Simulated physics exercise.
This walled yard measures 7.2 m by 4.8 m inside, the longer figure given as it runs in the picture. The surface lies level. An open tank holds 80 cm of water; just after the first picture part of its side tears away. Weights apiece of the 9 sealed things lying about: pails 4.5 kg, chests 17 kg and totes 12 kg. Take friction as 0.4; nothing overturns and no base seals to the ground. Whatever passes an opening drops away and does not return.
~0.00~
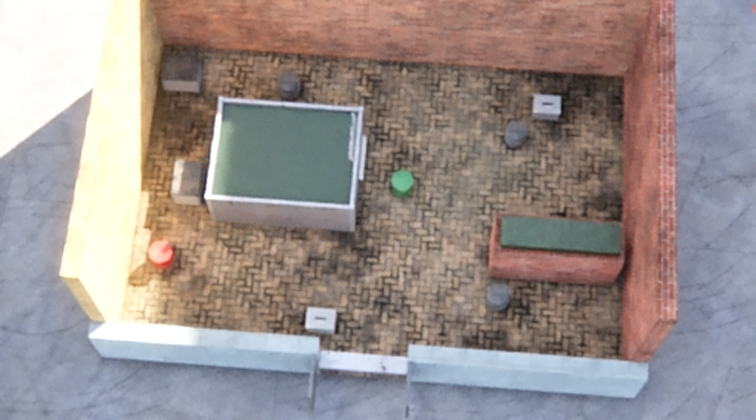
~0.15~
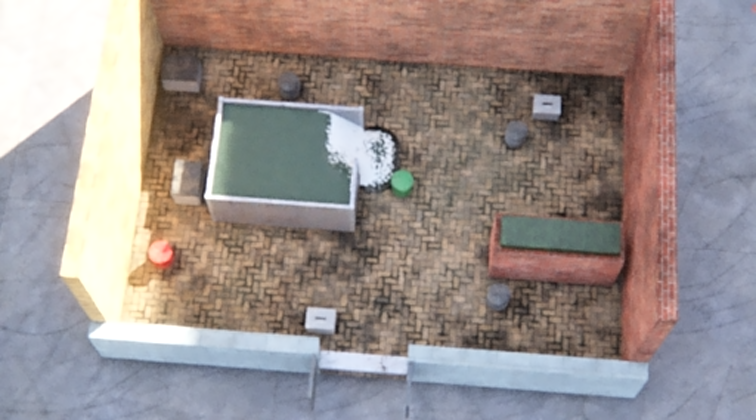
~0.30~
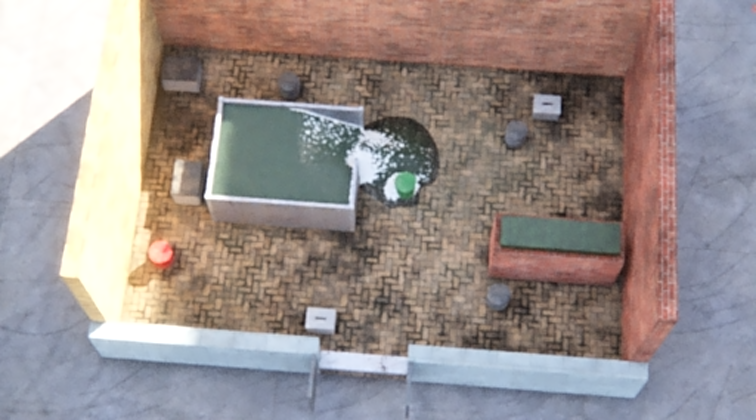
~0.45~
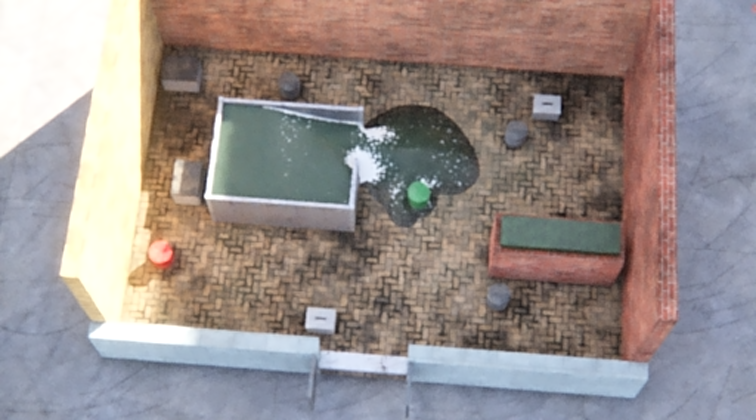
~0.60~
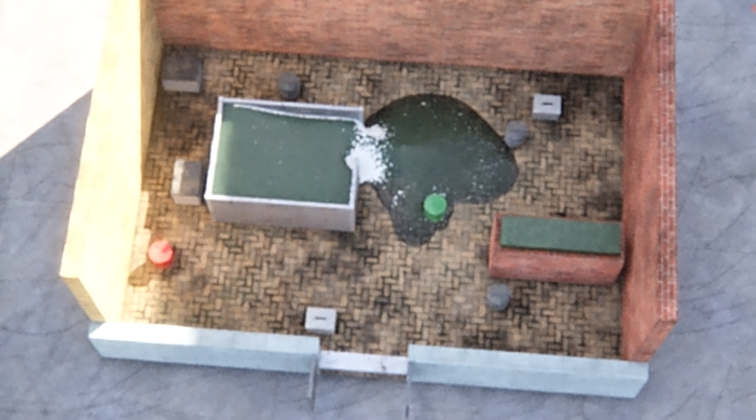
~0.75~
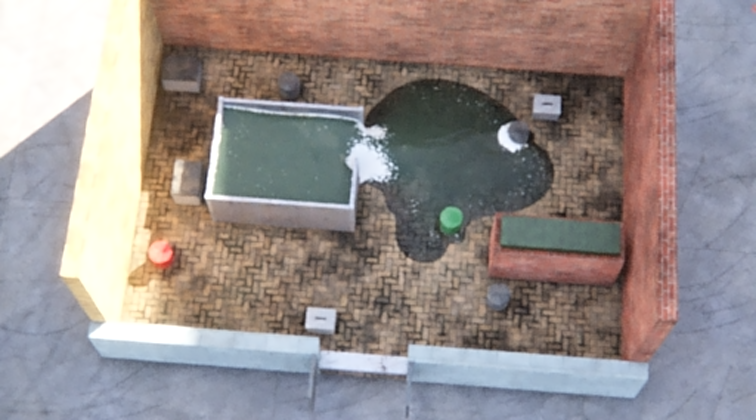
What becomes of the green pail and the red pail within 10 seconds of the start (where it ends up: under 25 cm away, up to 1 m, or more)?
The green pail ends far away, the red pail barely shifts.
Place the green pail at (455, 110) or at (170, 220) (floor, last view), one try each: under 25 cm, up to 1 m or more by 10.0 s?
In turn: It gets carried off; it holds its place.
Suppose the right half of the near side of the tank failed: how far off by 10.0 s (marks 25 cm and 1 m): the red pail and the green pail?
In that case the red pail travels far, the green pail barely shifts.
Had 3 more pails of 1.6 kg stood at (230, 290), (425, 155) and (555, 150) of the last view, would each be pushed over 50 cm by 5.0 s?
In turn: Less, more, past it.
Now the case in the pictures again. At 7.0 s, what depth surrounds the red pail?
Roughly 0 cm.
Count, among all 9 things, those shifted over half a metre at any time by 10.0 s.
I count 5.
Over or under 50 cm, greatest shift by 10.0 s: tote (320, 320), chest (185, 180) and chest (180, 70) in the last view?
In turn: Short of it, short of it, under.
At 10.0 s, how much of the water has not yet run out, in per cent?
About 92 per cent.
After 2.0 s the green pail is near (463, 308), 2.1 m from its start, aground; the red pail is near (160, 252), 0.0 m from its start, aground; 0 of 9 are out; 2 afloat.
After 4.5 s the green pail is near (409, 332), 2.3 m from its start, aground; the red pail is near (160, 252), 0.0 m from its start, aground; 0 of 9 are out; 3 afloat.
After 7.0 s the green pail has gone out; the red pail is near (160, 252), 0.0 m from its start, aground; 1 of 9 are out; 2 afloat.
After 10.0 s the green pail has gone out; the red pail is near (159, 252), 0.0 m from its start, aground; 1 of 9 are out; 3 afloat.
